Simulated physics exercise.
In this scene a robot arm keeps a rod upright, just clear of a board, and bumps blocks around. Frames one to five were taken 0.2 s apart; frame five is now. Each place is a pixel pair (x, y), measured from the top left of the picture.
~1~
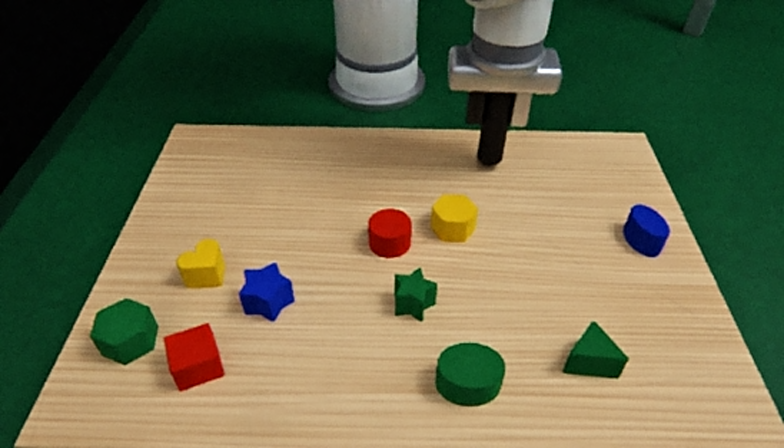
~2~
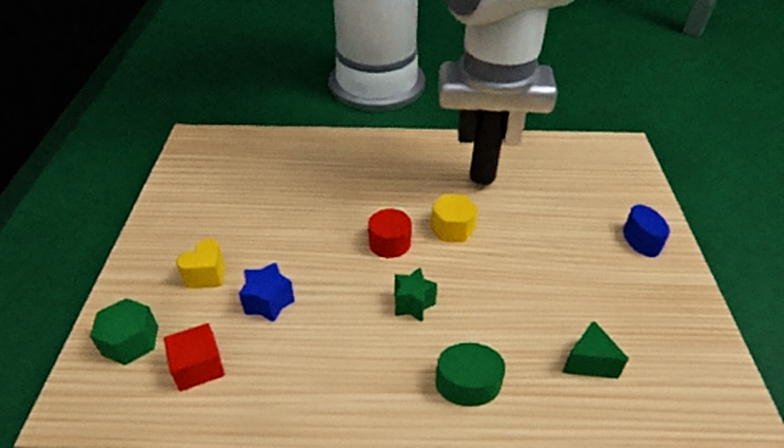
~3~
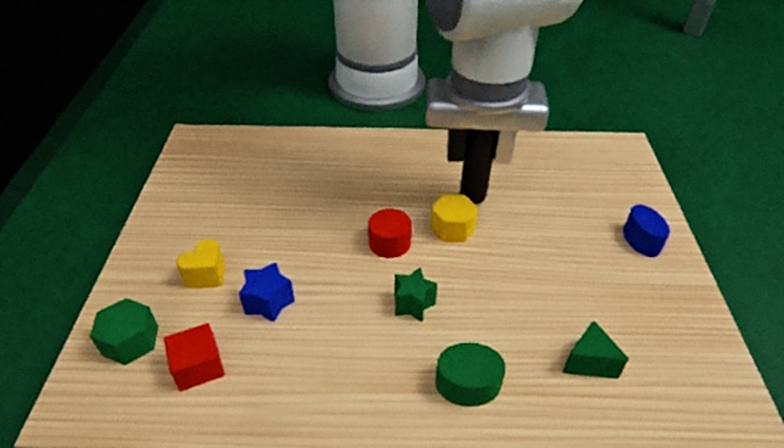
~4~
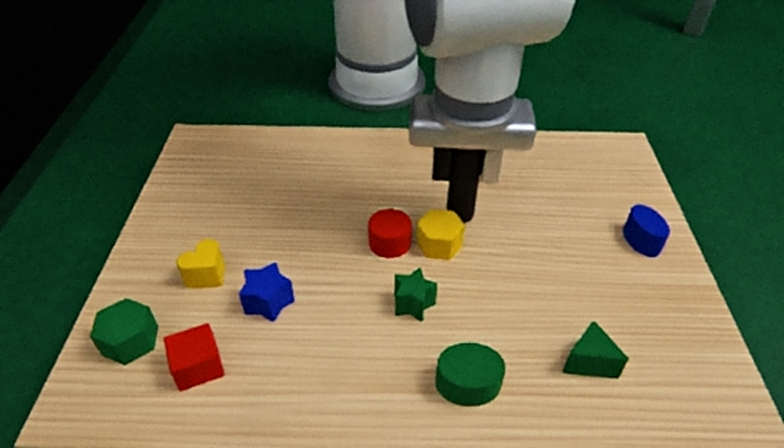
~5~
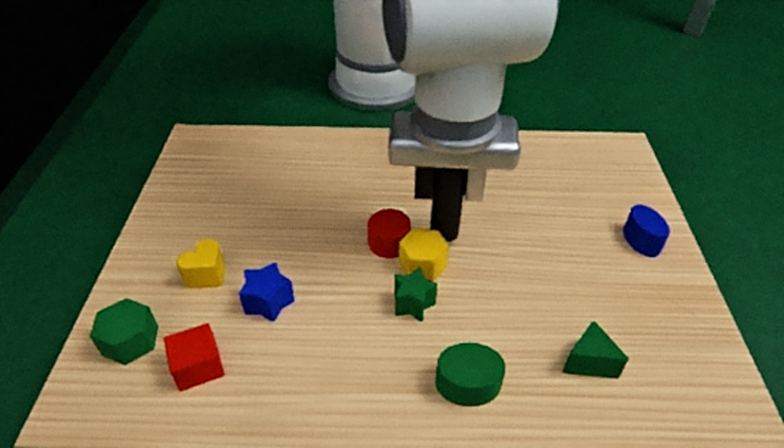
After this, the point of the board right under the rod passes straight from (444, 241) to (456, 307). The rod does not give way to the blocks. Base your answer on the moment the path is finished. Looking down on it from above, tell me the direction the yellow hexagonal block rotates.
It twists clockwise.
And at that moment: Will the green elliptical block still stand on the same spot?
I'd say yes.
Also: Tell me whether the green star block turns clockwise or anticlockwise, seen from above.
Anticlockwise, looking down.
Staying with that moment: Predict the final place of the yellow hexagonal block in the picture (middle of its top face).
Around (413, 263).
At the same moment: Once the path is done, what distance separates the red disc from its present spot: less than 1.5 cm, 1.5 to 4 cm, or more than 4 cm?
The under 1.5 cm band.
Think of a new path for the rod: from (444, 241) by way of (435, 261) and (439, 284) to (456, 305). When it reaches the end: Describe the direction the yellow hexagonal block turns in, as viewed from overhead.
From overhead, clockwise.
The first path, step by step. Halfway along, rod (451, 265); green star block (405, 291), turned 40° anticlockwise; yellow hexagonal block (415, 260), turned 55° clockwise.
At the end, rod (457, 299); red disc not moved; green star block (402, 294), turned 35° anticlockwise; yellow hexagonal block (413, 263), turned 70° clockwise; green elliptical block not moved.
